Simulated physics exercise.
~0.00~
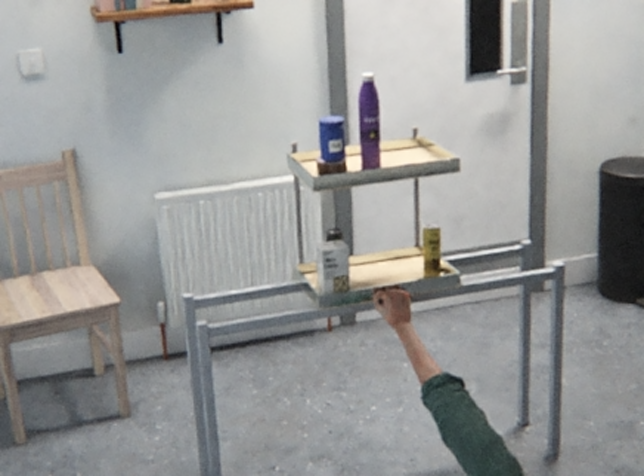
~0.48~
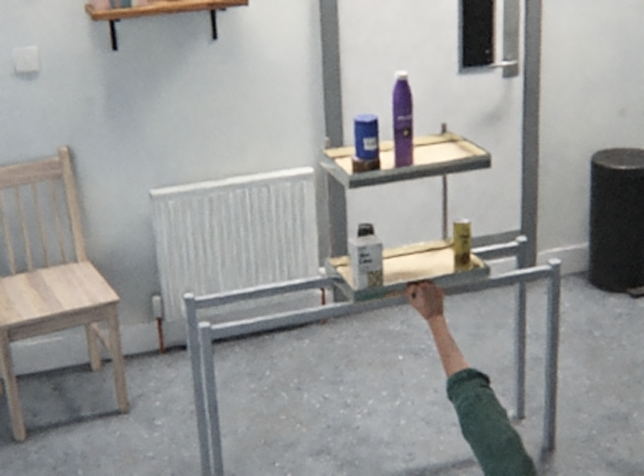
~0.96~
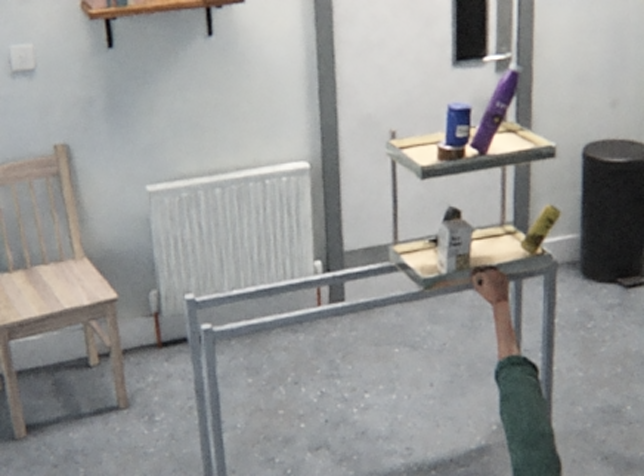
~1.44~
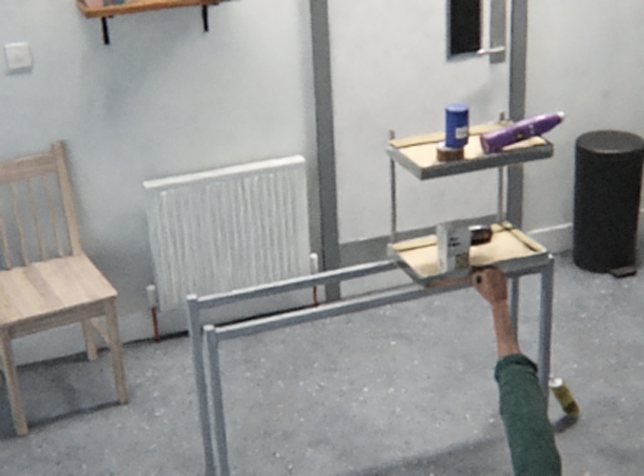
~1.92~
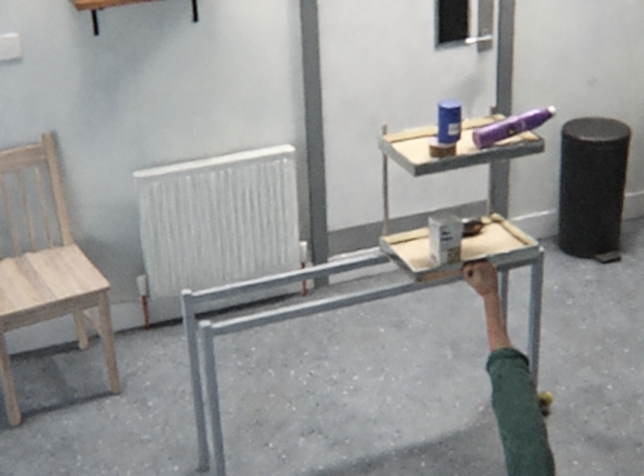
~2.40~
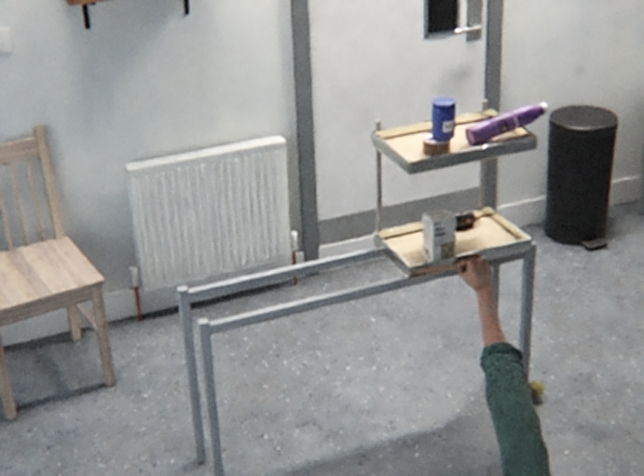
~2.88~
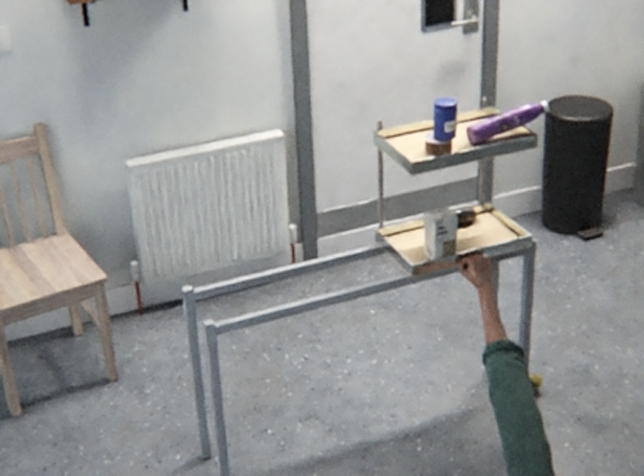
In a grey-floored room with a radiator and chair, a green-sleeved arm slides a two-tier tray rack right along metal rails until it stops; a purple bottle and black can topple onto their shelves, a yellow can falls to the floor, and the blue jar and white carton stay upright.
